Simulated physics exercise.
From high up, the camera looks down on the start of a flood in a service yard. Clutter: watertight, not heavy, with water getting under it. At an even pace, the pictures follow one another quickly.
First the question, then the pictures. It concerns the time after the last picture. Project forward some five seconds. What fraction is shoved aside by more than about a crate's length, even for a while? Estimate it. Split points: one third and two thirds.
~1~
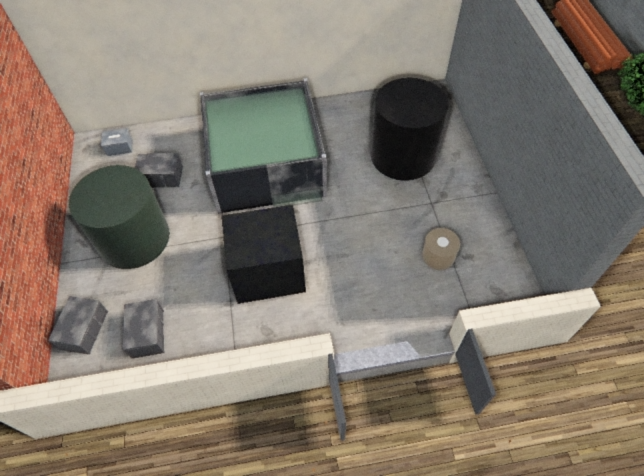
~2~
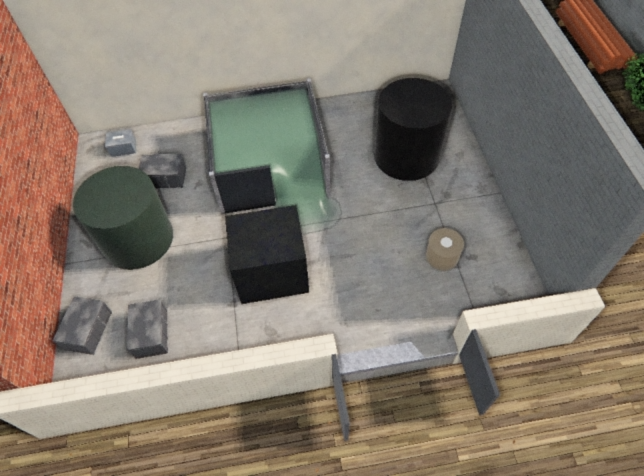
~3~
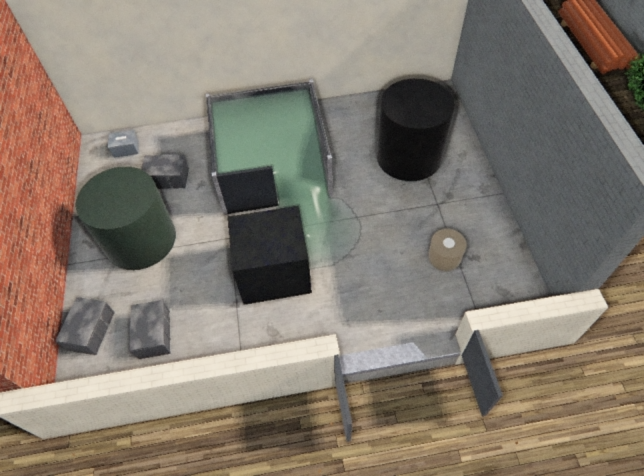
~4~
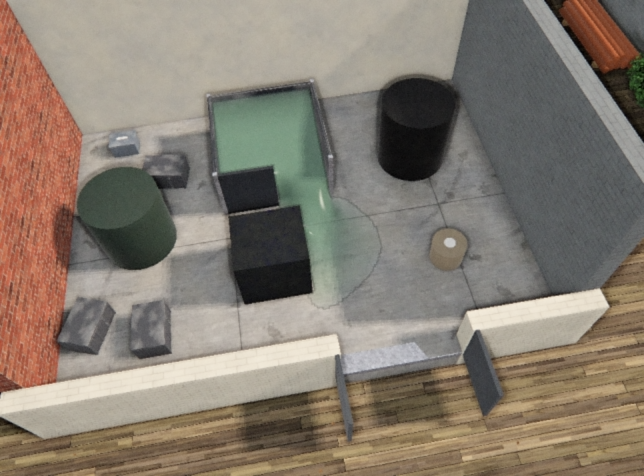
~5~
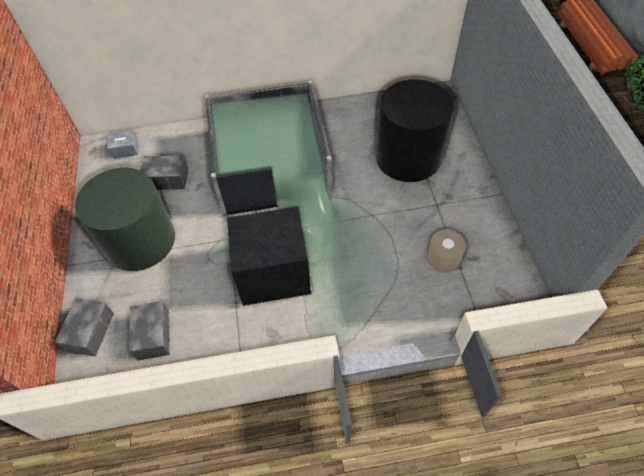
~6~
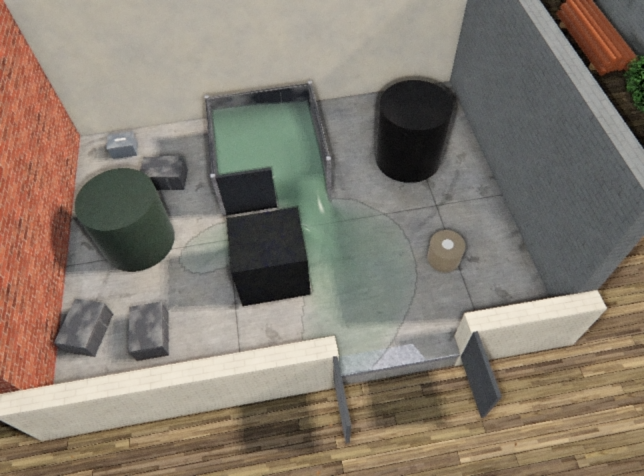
The share moved far is below one third.
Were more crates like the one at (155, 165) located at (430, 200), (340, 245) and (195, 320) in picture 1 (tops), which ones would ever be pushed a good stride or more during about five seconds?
Copy by copy, in order: Largely stays, relocated, largely stays.
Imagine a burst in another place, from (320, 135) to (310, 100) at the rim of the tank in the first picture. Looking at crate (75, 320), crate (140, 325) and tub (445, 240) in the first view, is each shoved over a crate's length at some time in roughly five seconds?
Here is how they go, in order: Fails to go that far, fails to go that far, and dislodged that far.
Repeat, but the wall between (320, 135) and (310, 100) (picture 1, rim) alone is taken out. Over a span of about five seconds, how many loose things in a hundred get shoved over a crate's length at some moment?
I'd put it around 20 percent.
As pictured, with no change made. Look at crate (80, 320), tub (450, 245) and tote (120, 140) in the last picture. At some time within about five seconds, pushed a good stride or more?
Short of that; goes that far; short of that.
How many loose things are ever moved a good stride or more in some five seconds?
That makes 1.
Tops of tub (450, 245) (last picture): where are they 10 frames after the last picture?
About (526, 258).
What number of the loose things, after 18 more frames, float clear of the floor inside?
That comes out at 1.
A moment on, 0 of 5 are well off their spots; 0 afloat.
Next, 1 of 5 are well off their spots; 1 afloat.
Later, 0 of 5 are well off their spots; 1 afloat.
In the end, 0 of 5 are well off their spots, and 1 have been at some point; 1 afloat.
